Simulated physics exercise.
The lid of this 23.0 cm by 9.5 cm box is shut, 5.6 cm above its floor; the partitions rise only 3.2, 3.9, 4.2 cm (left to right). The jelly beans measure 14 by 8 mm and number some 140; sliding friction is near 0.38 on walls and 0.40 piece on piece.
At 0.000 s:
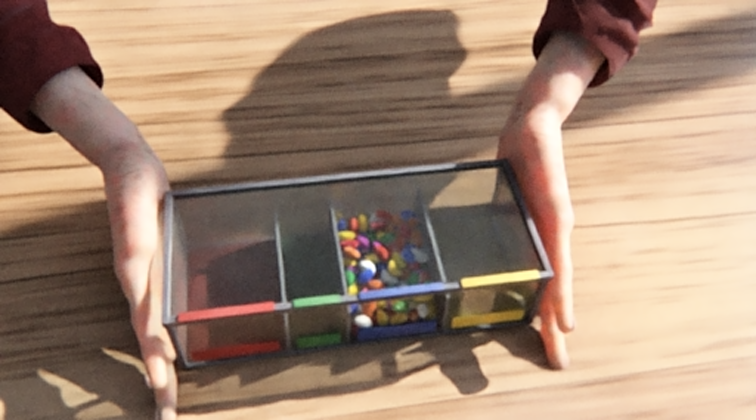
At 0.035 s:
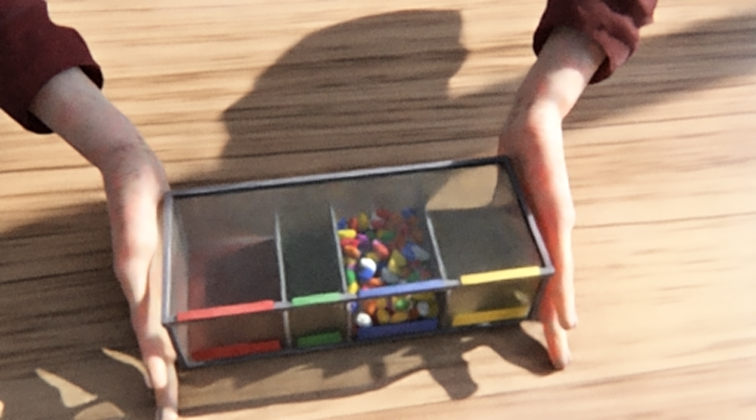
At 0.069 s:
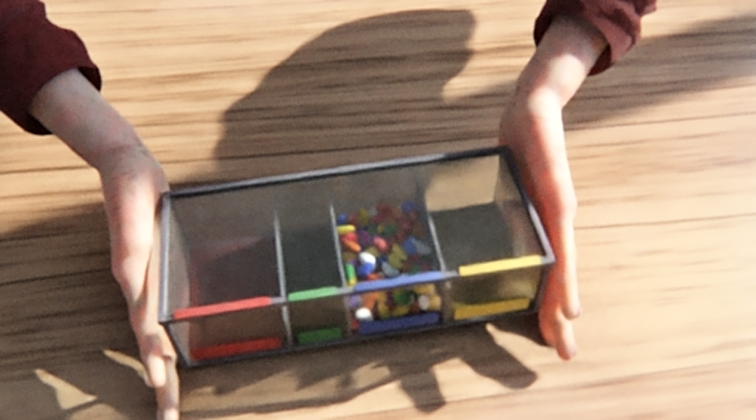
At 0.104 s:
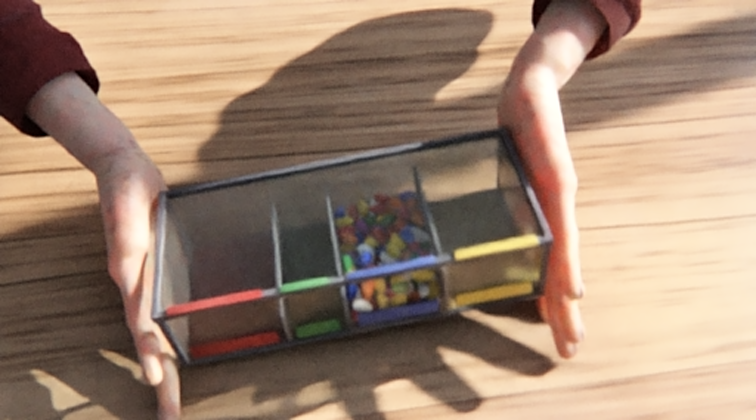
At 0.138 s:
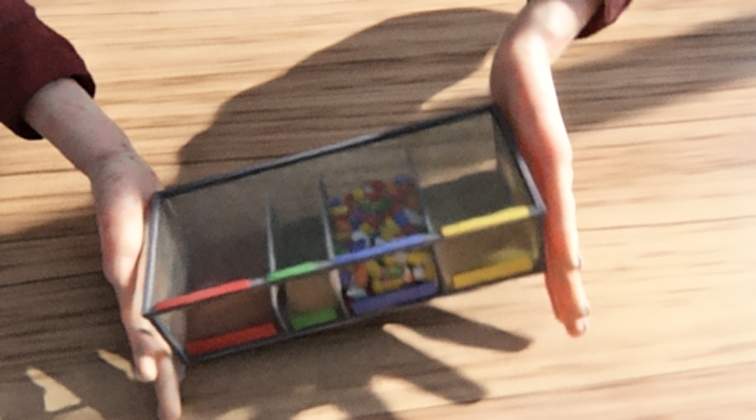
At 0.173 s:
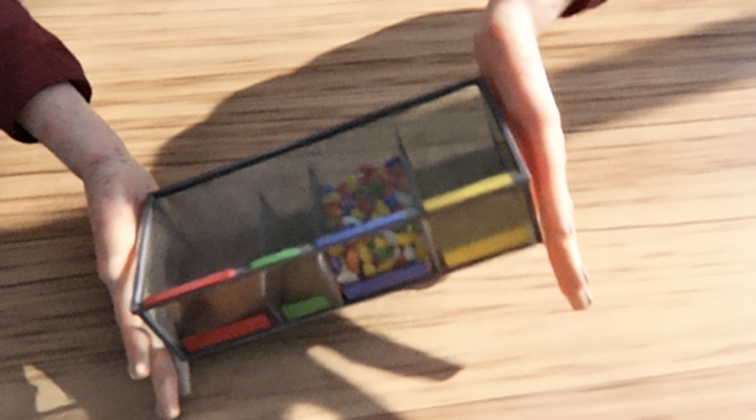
Two hands tilting a clear four-section box, its right side rising while colourful jelly beans stay in the blue-marked section.
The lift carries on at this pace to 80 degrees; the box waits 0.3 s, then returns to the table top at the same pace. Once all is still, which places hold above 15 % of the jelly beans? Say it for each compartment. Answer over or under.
Red over, blue over, green under, yellow under.
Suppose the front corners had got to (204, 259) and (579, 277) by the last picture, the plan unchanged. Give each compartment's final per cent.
Red 0, blue 80, green 0, yellow 20.
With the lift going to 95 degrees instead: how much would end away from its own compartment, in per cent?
About 30 per cent.
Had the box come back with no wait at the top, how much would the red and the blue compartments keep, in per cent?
In that case red 15; blue 80.
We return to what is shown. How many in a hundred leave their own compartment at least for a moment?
Some 25 per cent.
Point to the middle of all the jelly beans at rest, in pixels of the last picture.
At about (363, 262).
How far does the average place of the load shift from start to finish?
About 3.5 cm.
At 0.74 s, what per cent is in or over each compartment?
Red 15, blue 80, green 5, yellow 0.
After 0.74 s, tilt 80 degrees; red 15 %, blue 80 %, green 5 %.
After 1.12 s, tilt 46 degrees; red 20 %, blue 75 %, green 5 %.
After 1.59 s, tilt 0 degrees; red 20 %, blue 75 %, green 5 %.
In the end, at 2.0 s, red 20 %, blue 75 %, green 5 %, yellow 0 %.
